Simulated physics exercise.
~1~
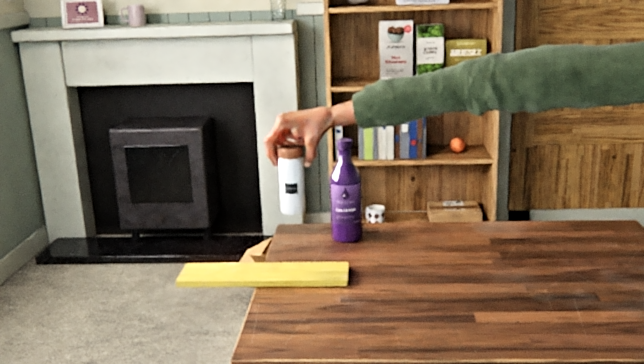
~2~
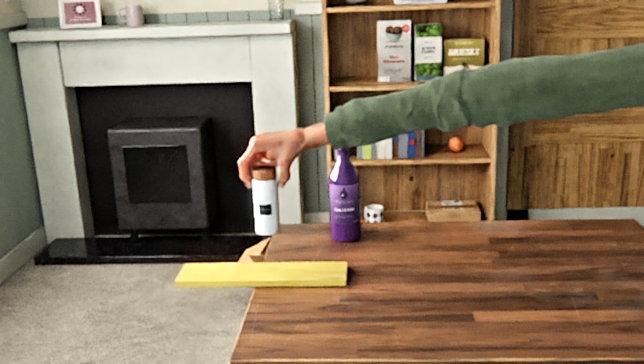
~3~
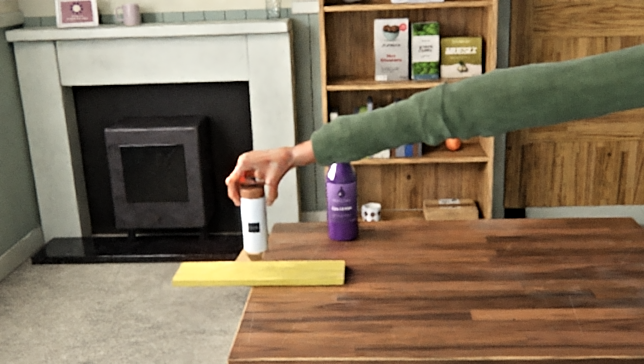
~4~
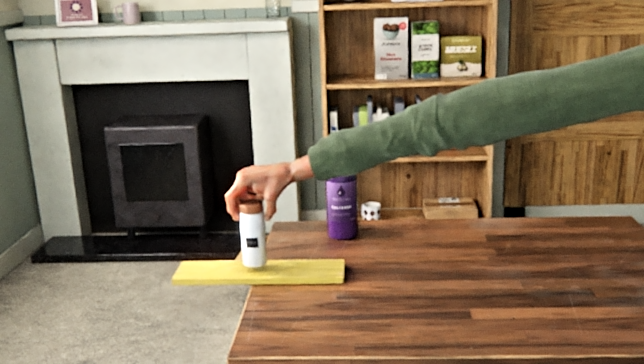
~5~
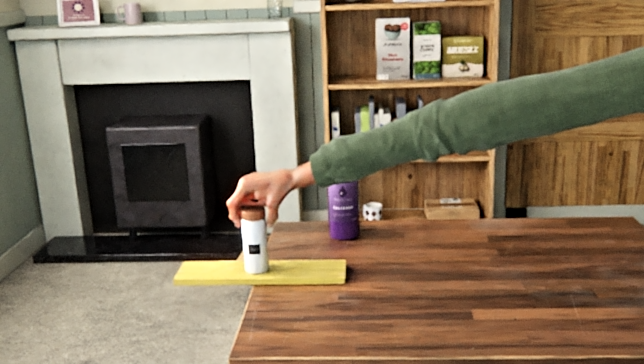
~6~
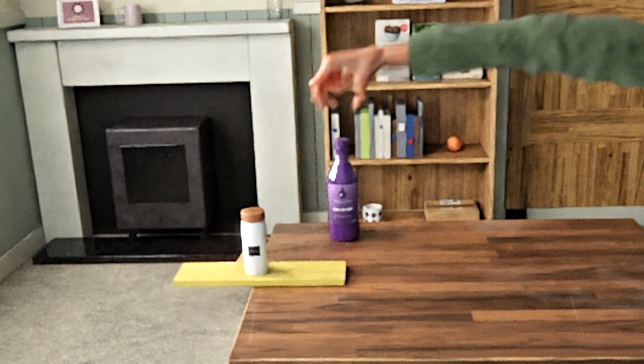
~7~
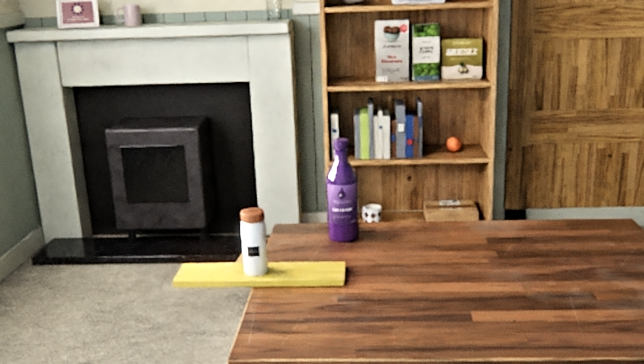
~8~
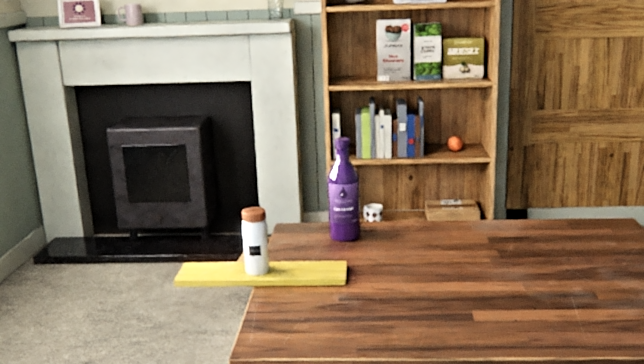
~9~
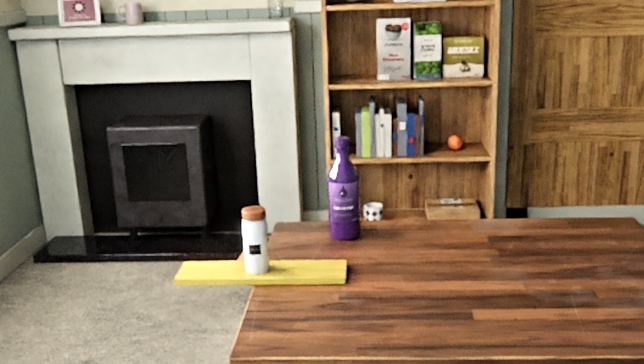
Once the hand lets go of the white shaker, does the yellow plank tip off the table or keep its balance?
The yellow plank keeps its balance on the table's end, with the white shaker still standing upright on it.
